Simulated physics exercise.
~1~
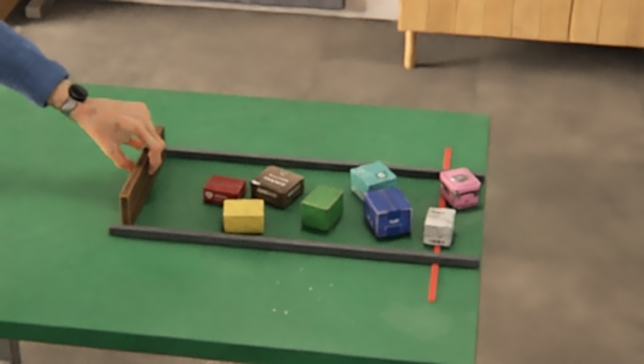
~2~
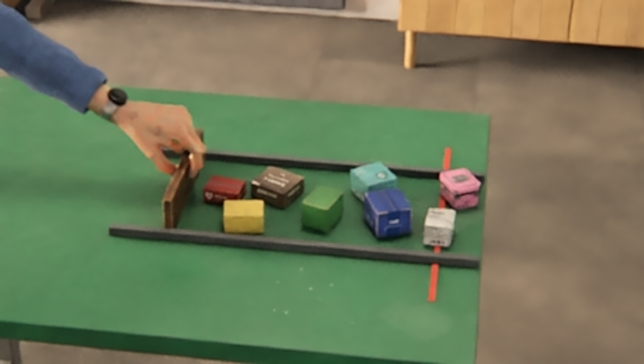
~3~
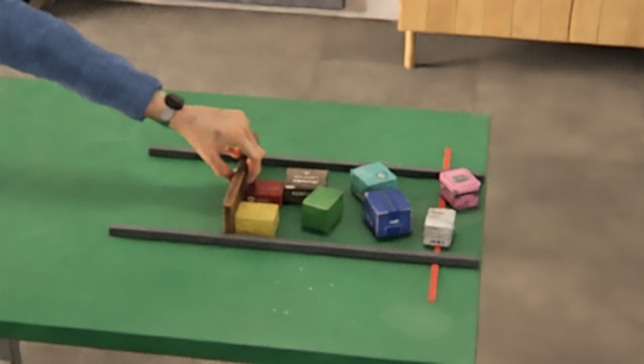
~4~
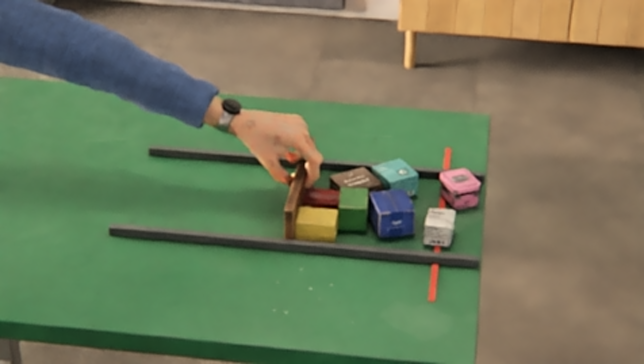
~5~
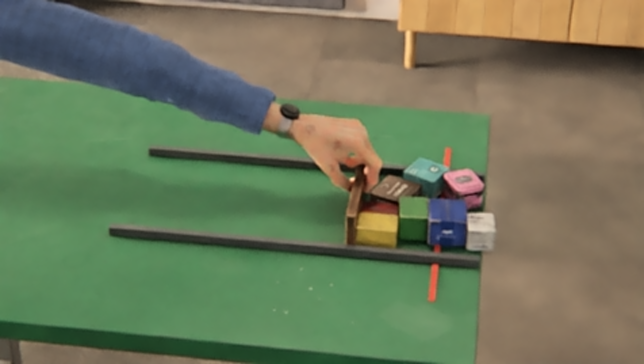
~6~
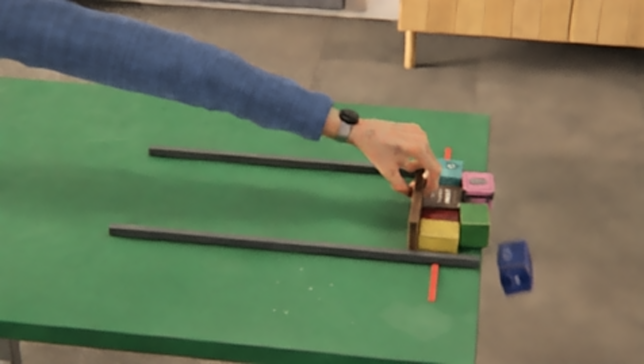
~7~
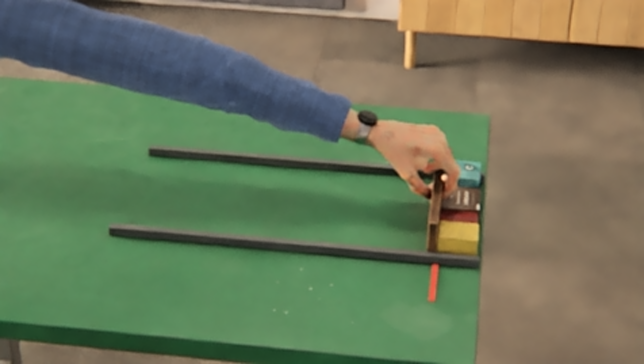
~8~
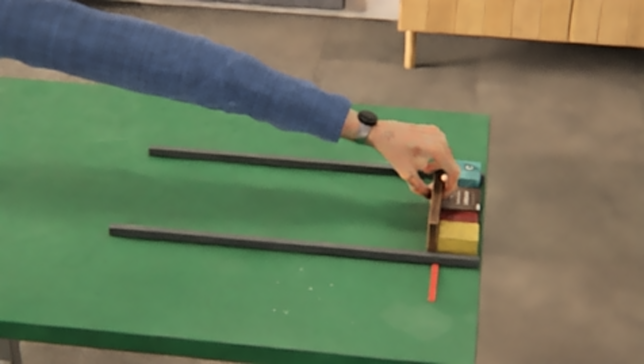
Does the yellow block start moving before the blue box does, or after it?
The yellow block starts moving before the blue box. The board pushes the yellow block along while the blue box is still sitting in place, and the blue box only shifts later.
On a green tabletop, a hand slides a board right between rails, pushing four small boxes off the edge as others stay.
